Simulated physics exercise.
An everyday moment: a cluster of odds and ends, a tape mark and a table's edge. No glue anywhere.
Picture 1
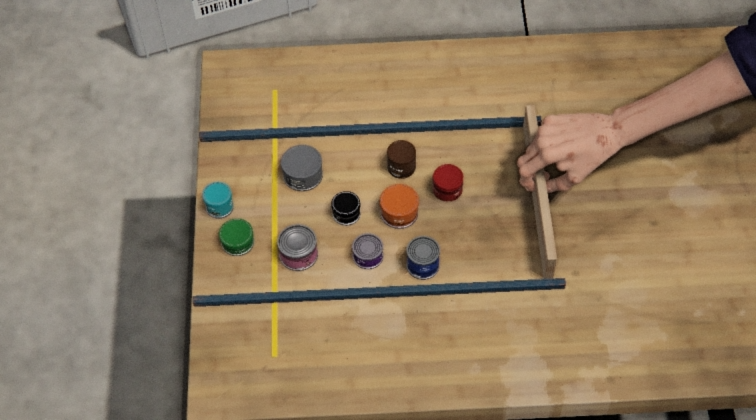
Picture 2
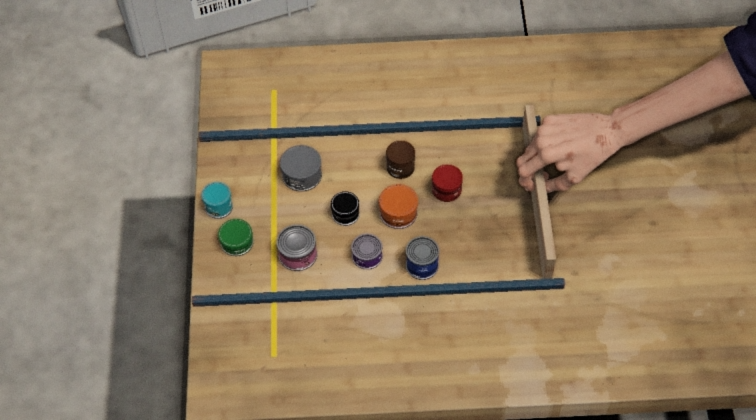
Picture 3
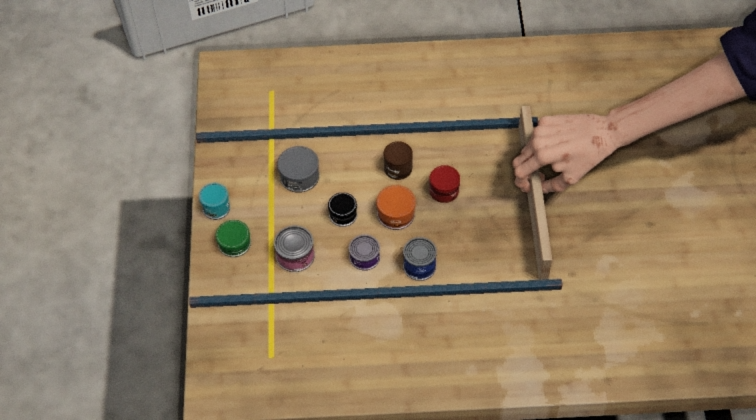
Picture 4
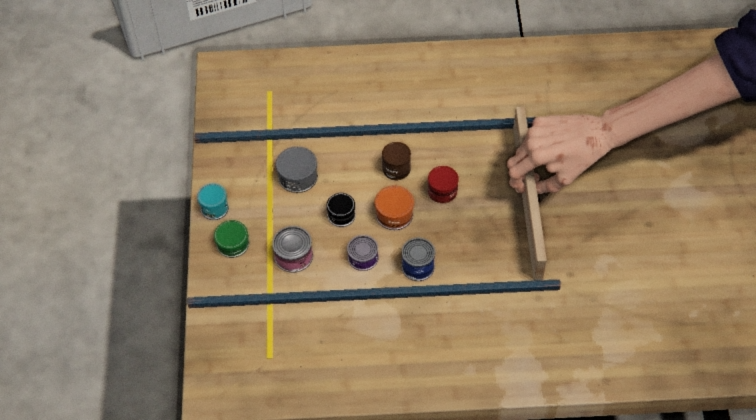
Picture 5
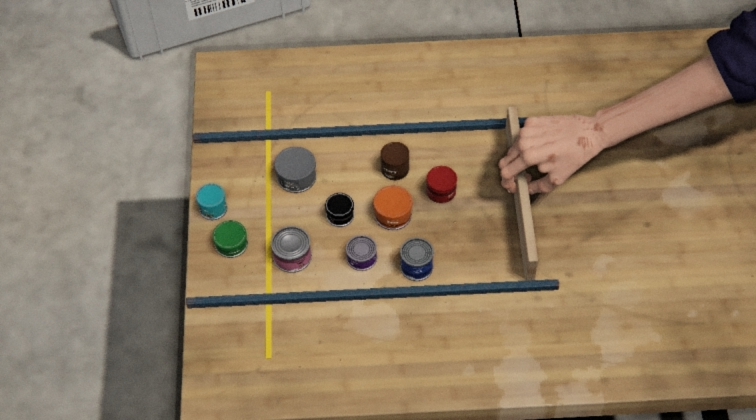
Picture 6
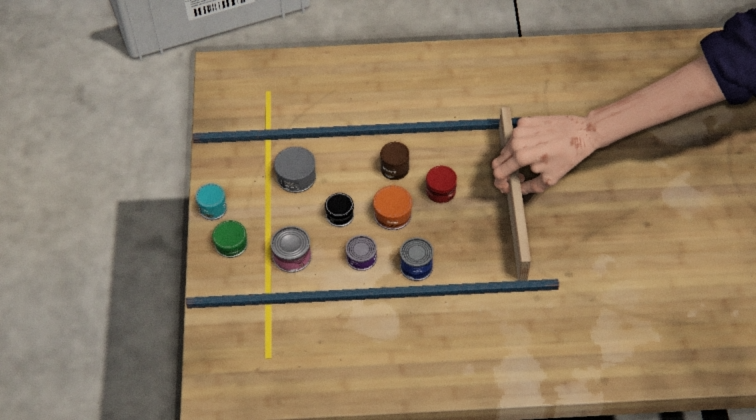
A hand reaching in from the right grips an upright wooden board on a pale wooden table, seen from high above, with a grey case on the concrete beyond. Between two blue rods sit turquoise and green pots left of a yellow line, with grey, pink, black, purple, orange, brown, blue and red ones rightward. The hand slides the board slightly left, untouched pots keeping their arrangement, while the view drifts very slightly.
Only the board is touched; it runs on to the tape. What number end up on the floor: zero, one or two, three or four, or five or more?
Here the number that fall off is zero.
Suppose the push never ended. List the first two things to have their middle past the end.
Earliest first: The turquoise tin, then the green pot.
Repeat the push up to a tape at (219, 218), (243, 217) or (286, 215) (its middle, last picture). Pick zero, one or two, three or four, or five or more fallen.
Taking them in turn, 5 or more; one or two; not one.
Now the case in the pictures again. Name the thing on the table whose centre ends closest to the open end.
That is the turquoise tin.
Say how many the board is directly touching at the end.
That makes 5.
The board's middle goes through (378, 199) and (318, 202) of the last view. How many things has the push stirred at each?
The counts are 6 and 8.
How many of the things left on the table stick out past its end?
It comes to 1.
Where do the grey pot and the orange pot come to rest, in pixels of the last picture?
Near (222, 176) and (249, 217).
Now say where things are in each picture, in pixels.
In the first picture, turquoise tin (218, 200); green pot (237, 238); pink pot (298, 248); board (539, 190); tape (275, 214).
In the second picture, green pot (236, 237); blue pot (422, 258).
In the third picture, pink pot (295, 249); red tub (445, 184).
In the fourth picture, turquoise tin (213, 202); grey pot (297, 170).
In the fifth picture, green pot (230, 239); orange pot (393, 208).
In the sixth picture, turquoise tin (212, 202); green pot (230, 239); pink pot (291, 249); board (514, 192); tape (268, 215).
Soon after, none off yet; turquoise tin at rest near (212, 202); green pot at rest near (230, 239); pink pot at rest near (291, 249).
In the end, the number that fall off is zero.
